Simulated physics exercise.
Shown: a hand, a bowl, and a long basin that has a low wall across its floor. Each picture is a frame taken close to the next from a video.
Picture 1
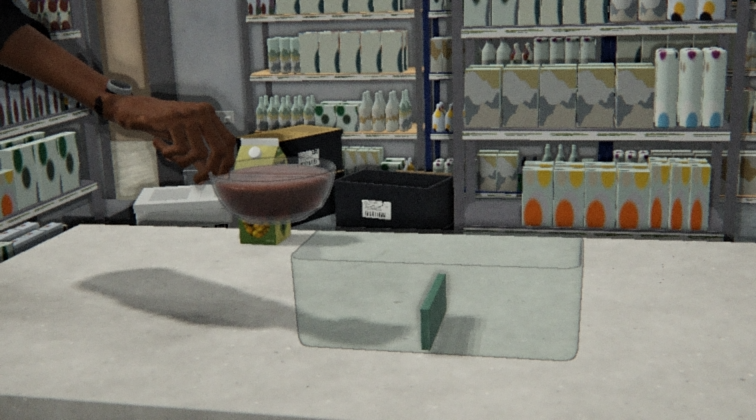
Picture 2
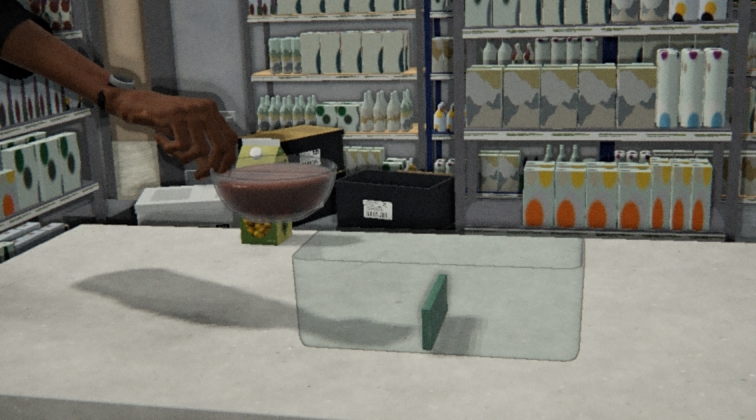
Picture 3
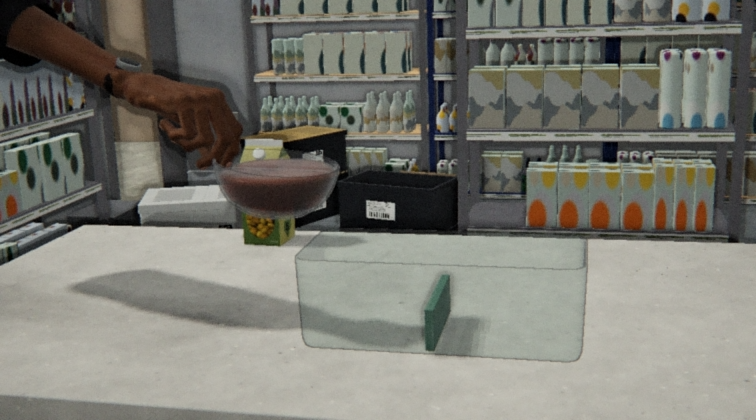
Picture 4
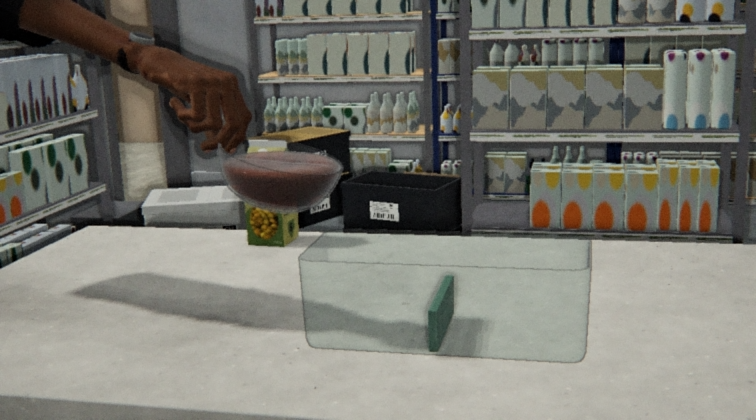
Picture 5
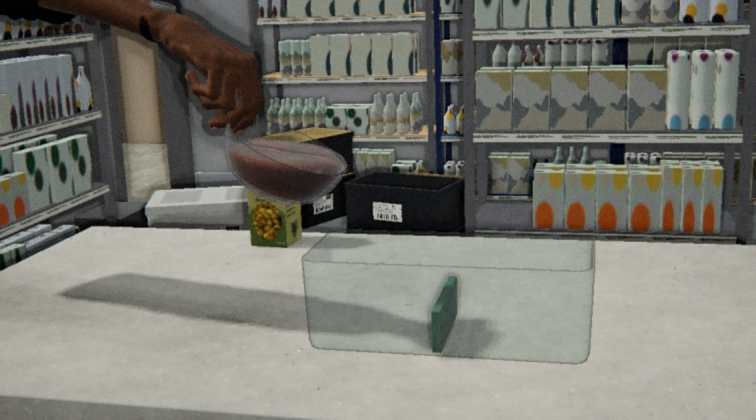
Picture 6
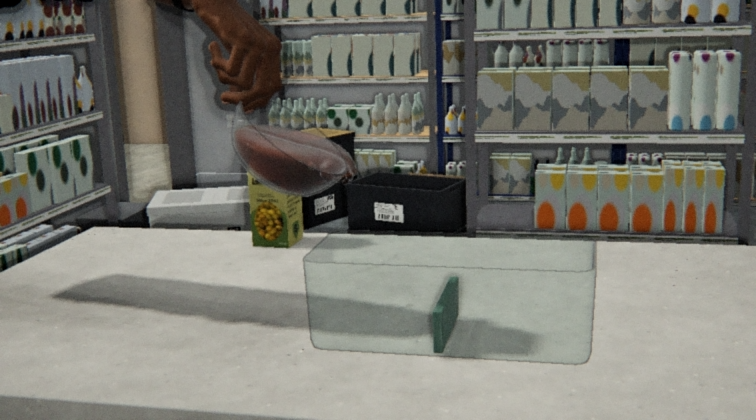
The clip shows a hand holding a clear bowl of dark reddish contents beside a long, transparent basin with a low green wall across its floor; the hand rises and gradually tilts the bowl rightward toward the basin.
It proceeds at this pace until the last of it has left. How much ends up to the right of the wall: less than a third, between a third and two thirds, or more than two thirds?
Most likely below one third will rest right of the wall.
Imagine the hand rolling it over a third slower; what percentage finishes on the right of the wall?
I'd estimate about 25 percent ends up there.
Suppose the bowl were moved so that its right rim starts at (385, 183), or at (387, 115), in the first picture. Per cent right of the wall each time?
Roughly 70 per cent, then roughly 65 per cent.
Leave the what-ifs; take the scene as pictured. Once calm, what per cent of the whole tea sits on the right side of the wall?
It is close to 25 per cent.
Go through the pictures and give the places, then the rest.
The first picture shows tilt 0°; pouring edge (332, 171); surface from (220, 174) to (331, 176); the long basin's rim runs from (305, 244) to (582, 252); the wall's top is at (434, 292).
The second picture shows tilt 2°; pouring edge (334, 171); surface from (221, 173) to (332, 175).
The third picture shows tilt 7°; pouring edge (336, 172); surface from (224, 168) to (335, 171).
The fourth picture shows tilt 15°; pouring edge (340, 173); surface from (228, 158) to (340, 169); 1 per cent is over the edge.
The fifth picture shows tilt 26°; pouring edge (342, 174); surface from (234, 144) to (342, 166); 5 per cent is over the edge.
The sixth picture shows tilt 38°; pouring edge (343, 174); surface from (240, 127) to (328, 153); 9 per cent is over the edge.
A moment on, the bowl is tipped right over and 13 per cent is still to pour, 20 is left of the wall and 0 right of it.
Next, the bowl is tipped right over and 0 per cent is still to pour, 70 is left of the wall and 28 right of it.
Then the bowl is tipped right over and 0 per cent is still to pour, 56 is left of the wall and 22 right of it.
Later the bowl is tipped right over and 0 per cent is still to pour, 64 is left of the wall and 26 right of it.
At rest 64 per cent lies left of the wall, 26 right of it and 10 outside.
